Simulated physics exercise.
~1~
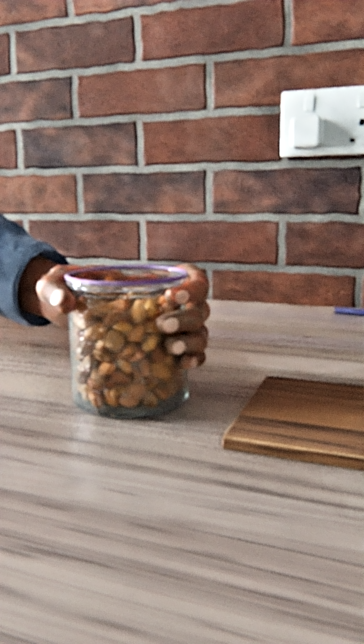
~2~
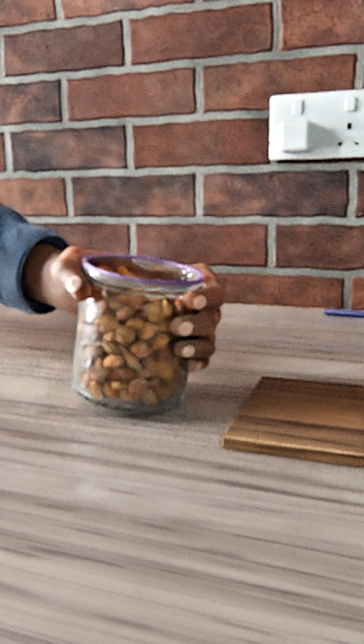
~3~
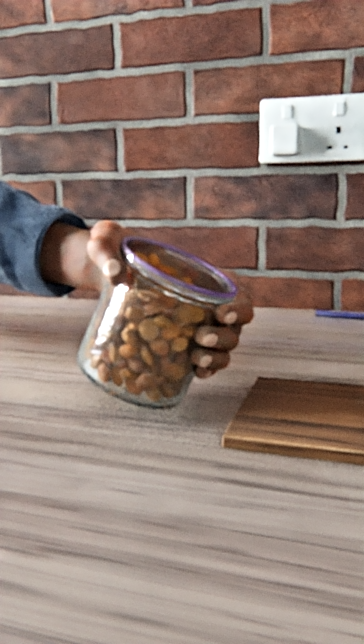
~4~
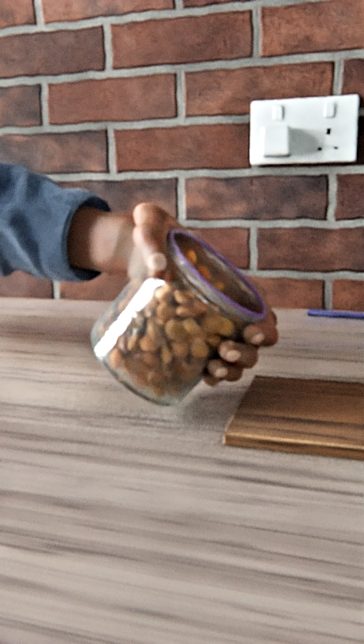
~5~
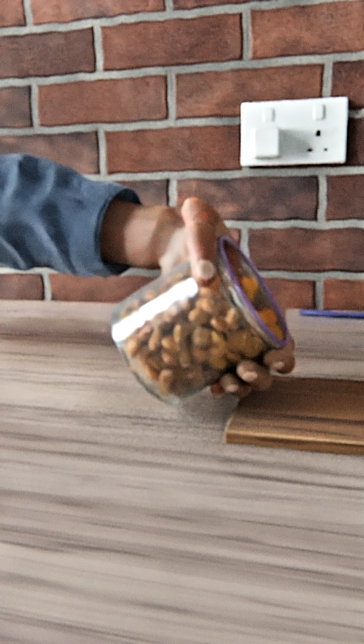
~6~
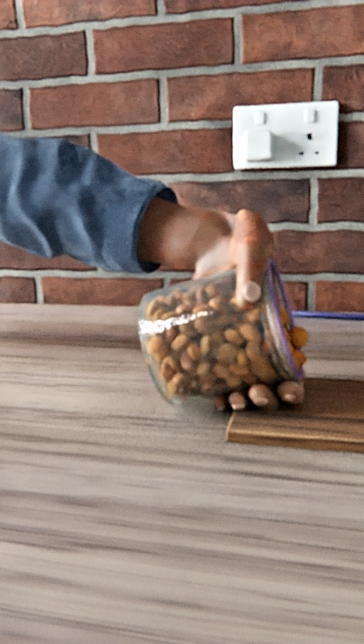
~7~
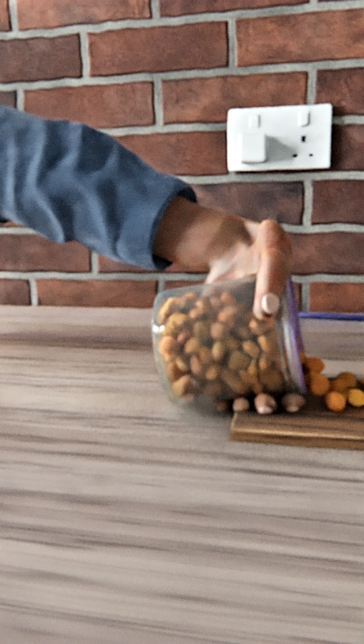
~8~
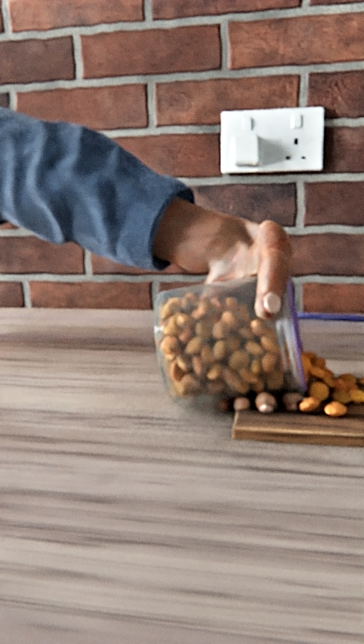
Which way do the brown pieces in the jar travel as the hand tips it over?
They move to the right, with a few spilling out onto the wooden board.
